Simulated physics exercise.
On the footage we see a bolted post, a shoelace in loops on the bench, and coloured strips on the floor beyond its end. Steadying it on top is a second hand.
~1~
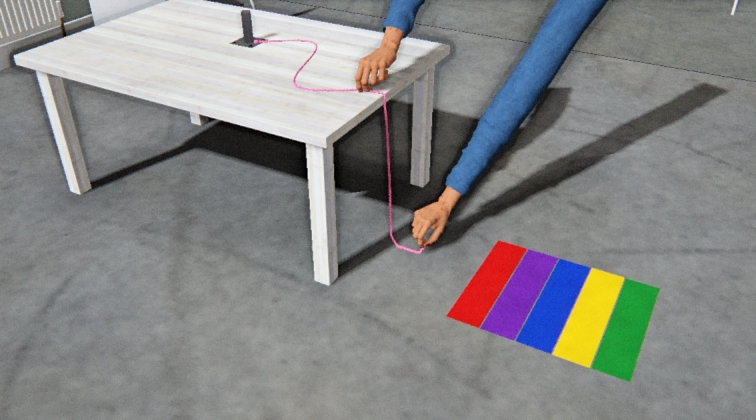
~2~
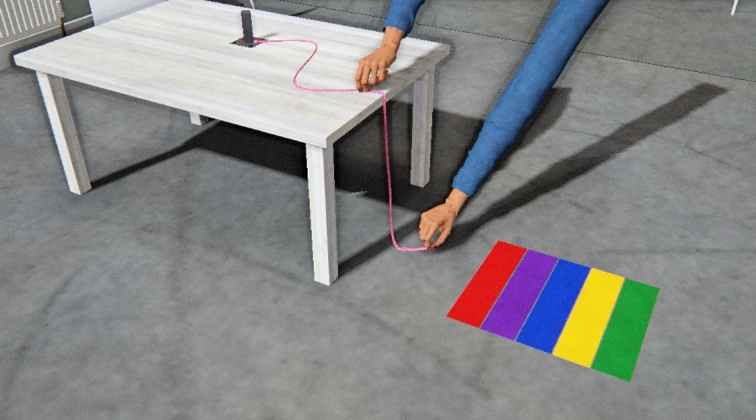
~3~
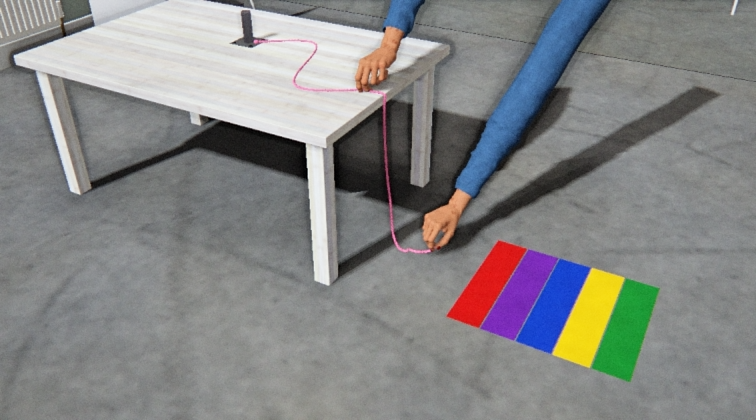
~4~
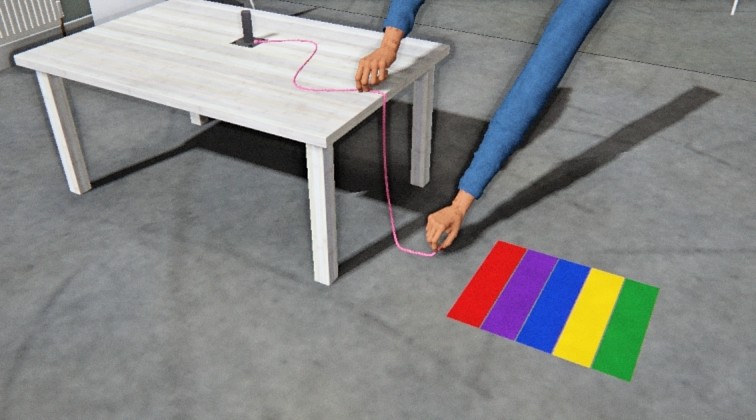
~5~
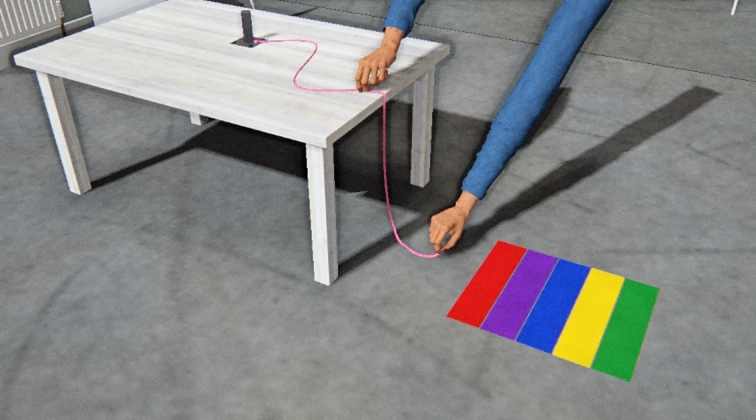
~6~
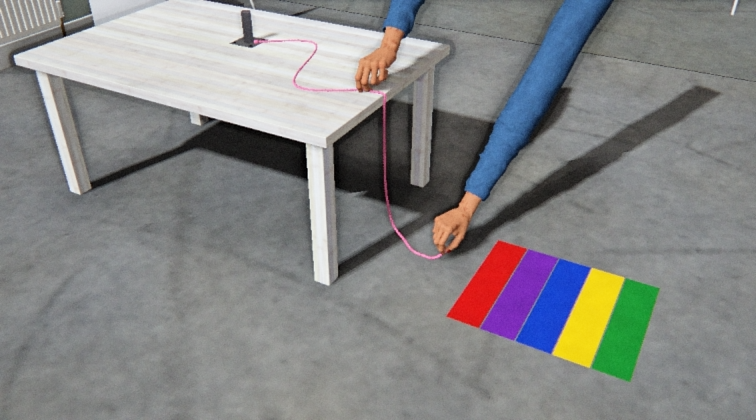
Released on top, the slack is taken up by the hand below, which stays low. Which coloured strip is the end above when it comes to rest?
The green one.
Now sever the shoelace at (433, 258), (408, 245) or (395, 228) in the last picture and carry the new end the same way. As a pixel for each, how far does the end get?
I'd put it around (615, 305) for the first cut, (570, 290) for the second and (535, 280) for the third.
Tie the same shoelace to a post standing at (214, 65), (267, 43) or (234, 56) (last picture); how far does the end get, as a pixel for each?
Try 1 about (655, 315), try 2 about (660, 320), try 3 about (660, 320).
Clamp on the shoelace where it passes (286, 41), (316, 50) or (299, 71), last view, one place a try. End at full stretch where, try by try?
Approximately (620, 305), (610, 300) and (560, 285), respectively.
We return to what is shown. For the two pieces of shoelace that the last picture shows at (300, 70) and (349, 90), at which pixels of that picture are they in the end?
Point one: (358, 75); point two: (432, 124).
Soon after, end near (576, 292); over blue.
Then, end near (613, 304); over yellow.
At full stretch, end near (636, 311); over green. Over green.
